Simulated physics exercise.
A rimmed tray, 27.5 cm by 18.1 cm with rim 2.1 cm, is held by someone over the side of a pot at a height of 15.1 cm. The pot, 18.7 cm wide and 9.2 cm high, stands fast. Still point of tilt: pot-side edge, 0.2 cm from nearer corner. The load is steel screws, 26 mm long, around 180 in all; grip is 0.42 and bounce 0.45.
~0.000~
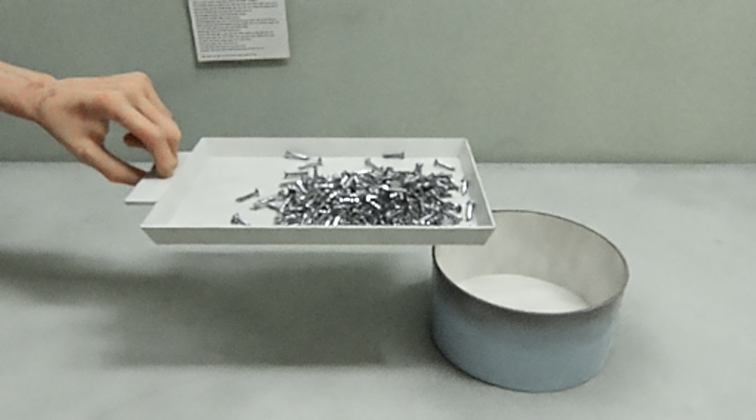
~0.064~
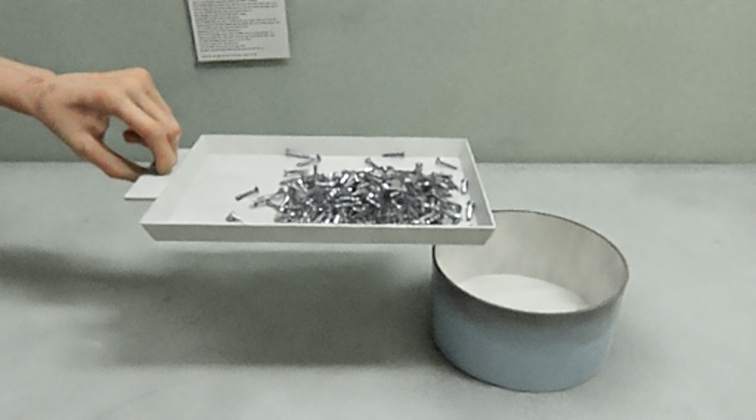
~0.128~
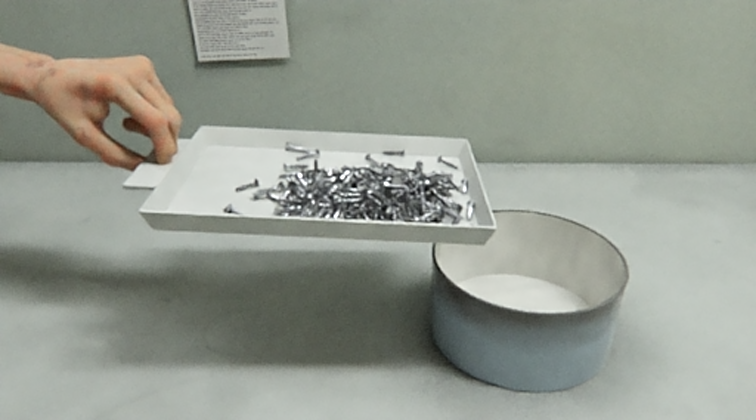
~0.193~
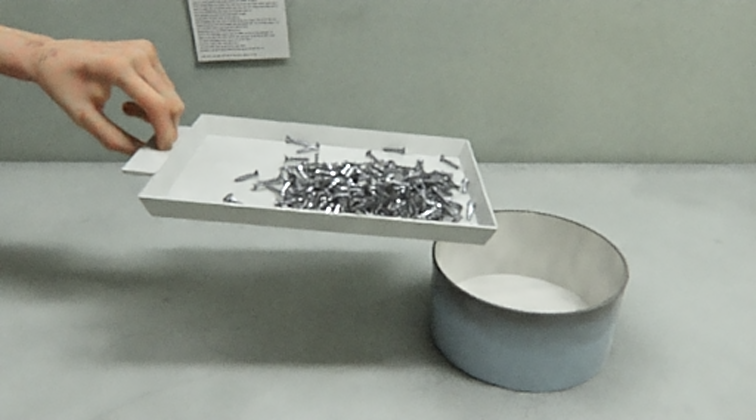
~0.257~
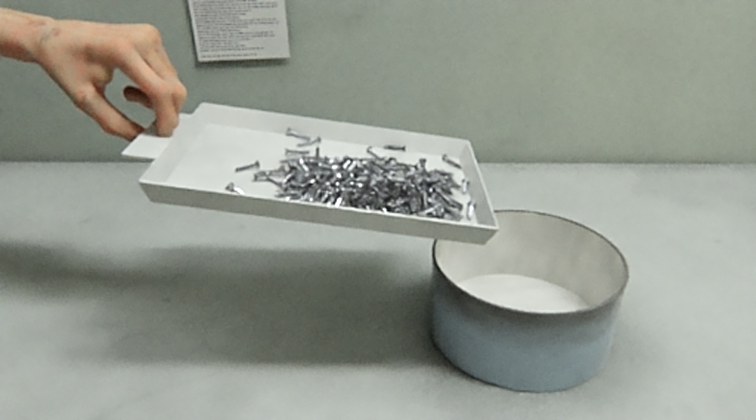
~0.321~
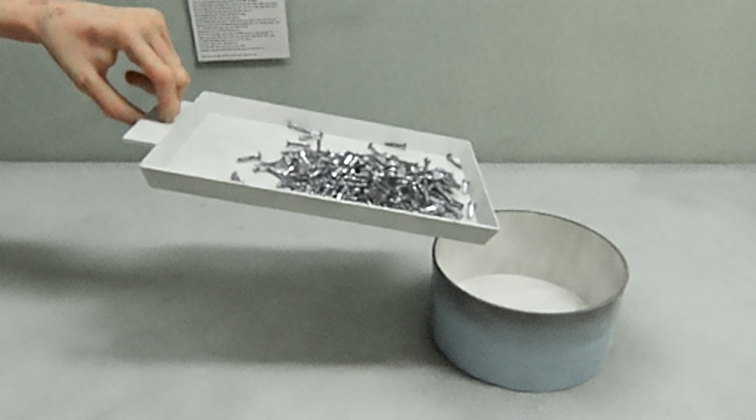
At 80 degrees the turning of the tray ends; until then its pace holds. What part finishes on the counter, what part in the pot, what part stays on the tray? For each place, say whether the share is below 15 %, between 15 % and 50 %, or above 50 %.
My prediction: Counter: I expect a stray few to finish up there, pot: I expect the majority share to finish up there, tray: I expect a stray few to finish up there.
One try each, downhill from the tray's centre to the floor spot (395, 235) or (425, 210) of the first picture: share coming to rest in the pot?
Around 10 % for the first direction, around 75 % for the second.
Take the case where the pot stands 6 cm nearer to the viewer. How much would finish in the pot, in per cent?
In that setup it would come to near 65 per cent.
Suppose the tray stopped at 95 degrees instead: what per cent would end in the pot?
Near 90 %, then.
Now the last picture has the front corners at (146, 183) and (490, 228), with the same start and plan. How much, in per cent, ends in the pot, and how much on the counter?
Pot 0 % / counter 100 %.
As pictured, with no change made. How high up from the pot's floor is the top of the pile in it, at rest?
Roughly 2.0 cm up.
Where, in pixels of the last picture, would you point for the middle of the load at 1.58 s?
Around (473, 182).
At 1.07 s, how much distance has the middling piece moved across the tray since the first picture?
Displacement on the tray: Roughly 6 cm.
After 1.07 s, tilt 43 degrees; the tray holds 100 %, the pot 0 %.
After 1.58 s, tilt 65 degrees; the tray holds 95 %, the pot 5 %.
After 2.15 s, tilt 80 degrees; the tray holds 15 %, the pot 75 %.
At rest (3.1 s), counter 5 %, pot 90 %, tray 5 %.
